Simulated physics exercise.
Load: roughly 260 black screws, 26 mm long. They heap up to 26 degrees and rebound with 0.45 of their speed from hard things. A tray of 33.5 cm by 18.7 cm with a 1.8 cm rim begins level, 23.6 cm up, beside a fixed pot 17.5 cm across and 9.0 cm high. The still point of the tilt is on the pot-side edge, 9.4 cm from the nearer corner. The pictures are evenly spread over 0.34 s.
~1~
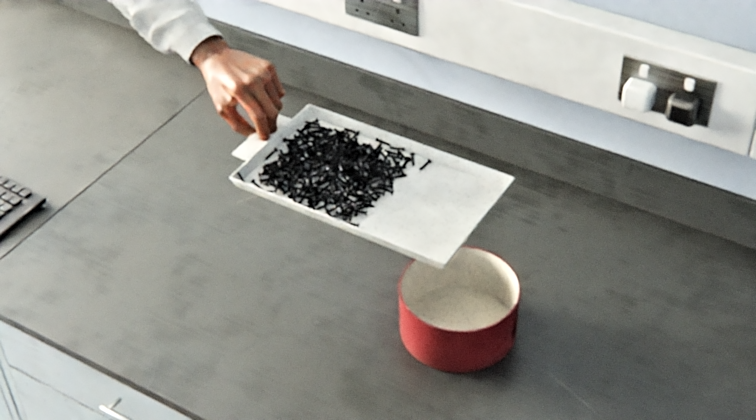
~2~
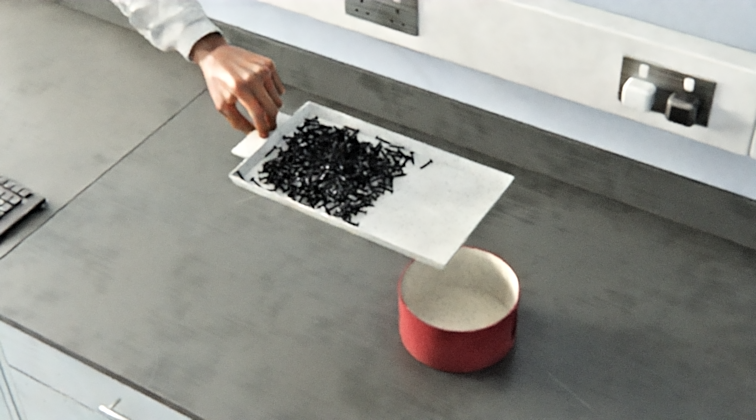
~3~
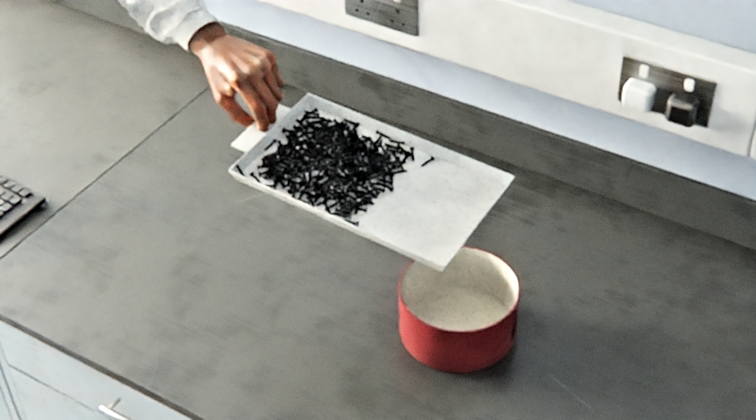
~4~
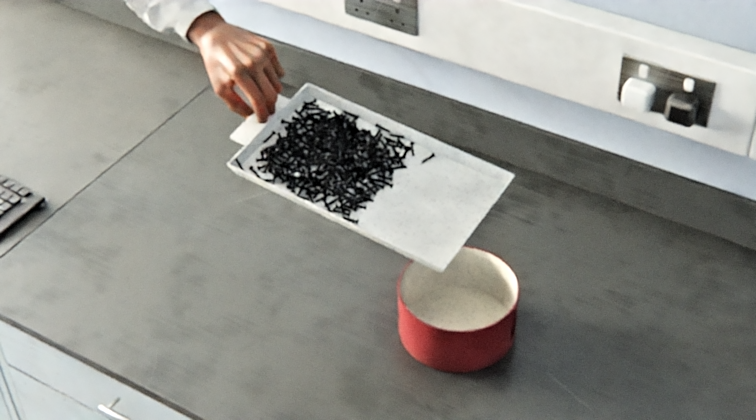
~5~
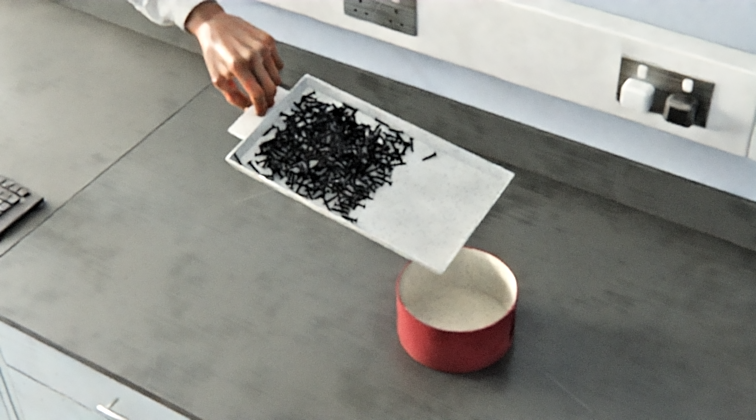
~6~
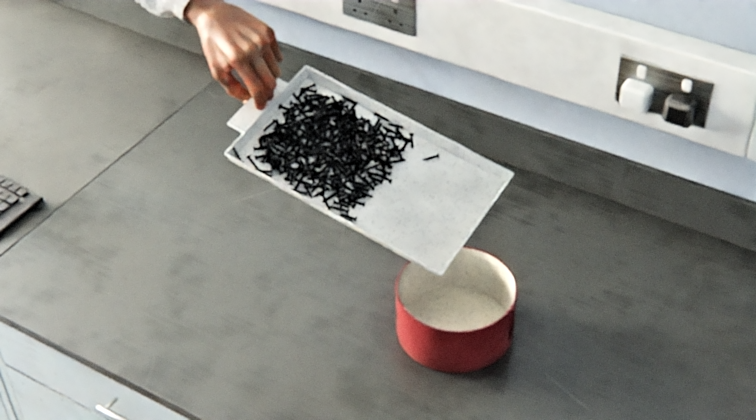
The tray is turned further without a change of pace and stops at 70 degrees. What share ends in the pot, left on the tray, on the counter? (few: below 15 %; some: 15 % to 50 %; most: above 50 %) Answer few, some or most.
Pot: Few, tray: Few, counter: Most.
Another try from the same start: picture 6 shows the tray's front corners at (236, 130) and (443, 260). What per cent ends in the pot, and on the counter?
Pot 10, counter 70.
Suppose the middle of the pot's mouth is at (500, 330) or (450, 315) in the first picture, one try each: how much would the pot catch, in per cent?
About 40 and 60 per cent.
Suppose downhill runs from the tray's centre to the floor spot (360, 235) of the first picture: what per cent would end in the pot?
Some 0 per cent.
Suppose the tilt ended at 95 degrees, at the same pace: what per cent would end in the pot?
It would be near 5 per cent.
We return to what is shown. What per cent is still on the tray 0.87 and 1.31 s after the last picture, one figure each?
In turn: 60, 10.
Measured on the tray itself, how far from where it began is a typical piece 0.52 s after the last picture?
About 9 cm.
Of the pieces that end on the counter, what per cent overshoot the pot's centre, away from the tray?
Roughly 90 per cent.
Then, 0.52 s after the last picture, tilt 40 degrees; the tray holds 100 %, the pot 0 %.
Then, 0.87 s after the last picture, tilt 58 degrees; the tray holds 60 %, the pot 0 %.
Then, 1.31 s after the last picture, tilt 70 degrees; the tray holds 10 %, the pot 0 %.
In the end, pot 0 %, tray 5 %, counter 95 %.
